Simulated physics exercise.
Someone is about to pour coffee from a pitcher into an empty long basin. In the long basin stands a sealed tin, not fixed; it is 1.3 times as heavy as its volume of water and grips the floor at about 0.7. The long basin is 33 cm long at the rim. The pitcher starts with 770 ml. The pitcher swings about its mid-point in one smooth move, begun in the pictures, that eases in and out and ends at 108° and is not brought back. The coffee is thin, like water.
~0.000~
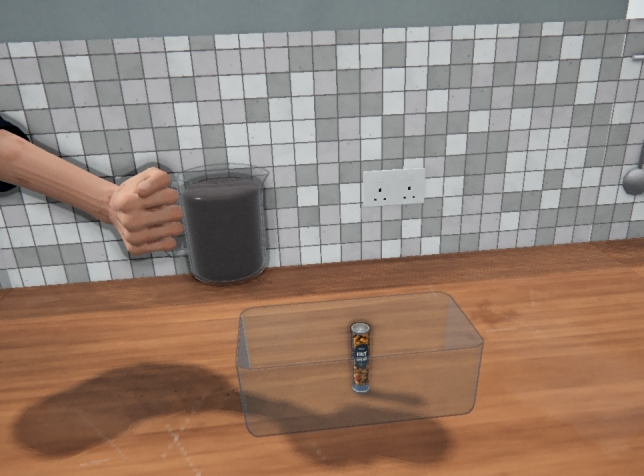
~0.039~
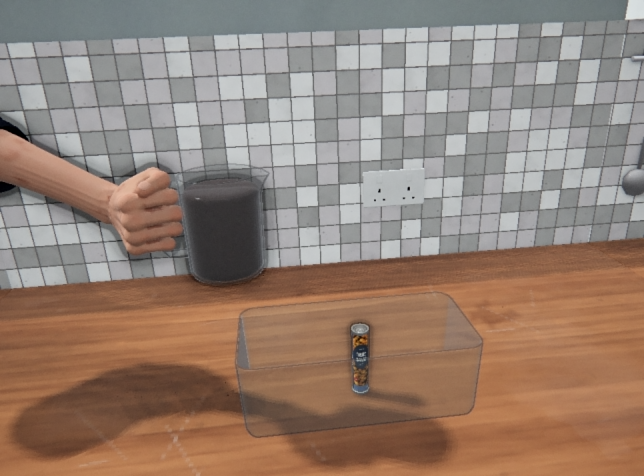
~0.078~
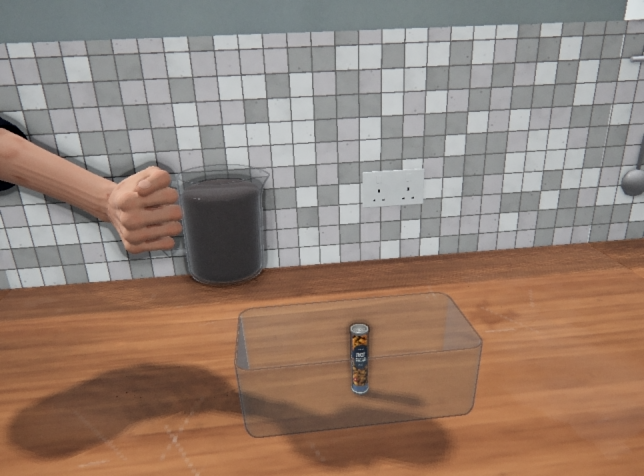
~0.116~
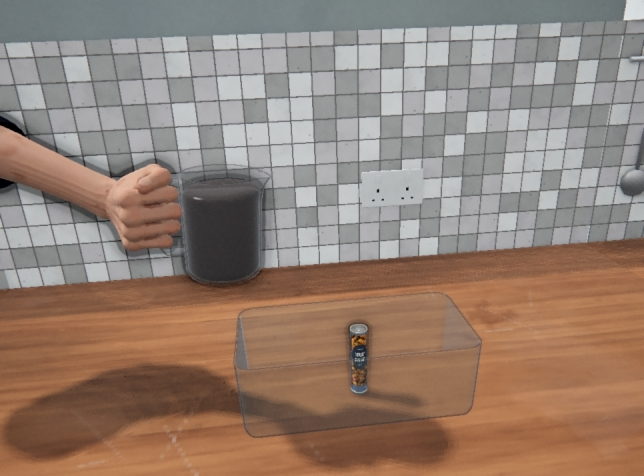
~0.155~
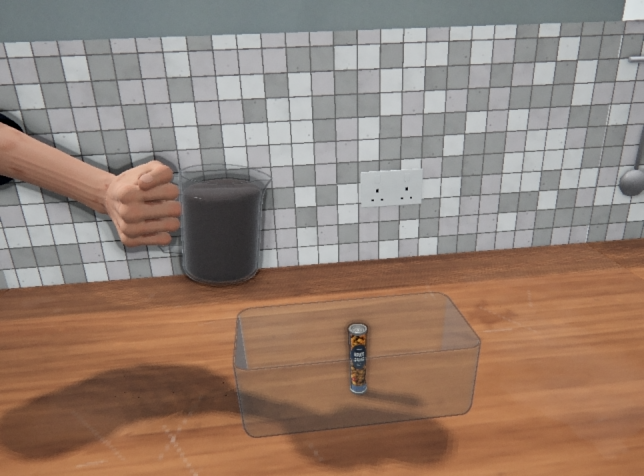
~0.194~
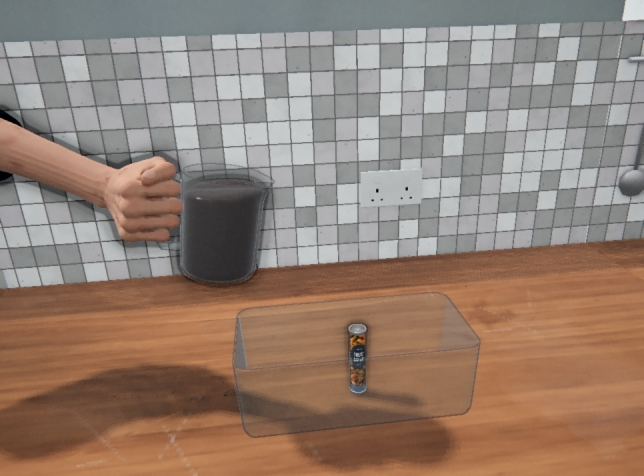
On a wooden kitchen counter by a tiled wall, a hand held a clear pitcher of dark liquid behind a see-through basin with a small tin in it, then the pitcher leaned slightly right.
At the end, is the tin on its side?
It topples.
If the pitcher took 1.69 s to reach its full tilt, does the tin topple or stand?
The tin falls.
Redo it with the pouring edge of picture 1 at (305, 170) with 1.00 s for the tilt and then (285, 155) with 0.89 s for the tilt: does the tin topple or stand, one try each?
First it topples; then it topples.
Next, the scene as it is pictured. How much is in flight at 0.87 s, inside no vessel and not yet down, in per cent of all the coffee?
About 28 per cent.
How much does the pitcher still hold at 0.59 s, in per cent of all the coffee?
About 84 per cent.
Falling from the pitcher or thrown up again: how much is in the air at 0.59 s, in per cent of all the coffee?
Near 14 in a hundred.
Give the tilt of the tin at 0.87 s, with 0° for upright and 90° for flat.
About 35°.
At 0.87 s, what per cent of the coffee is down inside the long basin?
Near 42 in a hundred.
After 0.59 s the tilt is 68° and 84 per cent is still to pour; the tin stands where it began.
After 0.87 s the tilt is 104° and 32 per cent is still to pour; the tin leans 34°.
After 1.17 s the tilt is 108° and 3 per cent is still to pour; the tin lies on its side.
After 1.50 s the tilt is 108° and 0 per cent is still to pour; the tin lies on its side.
In the end the tin lies on its side.
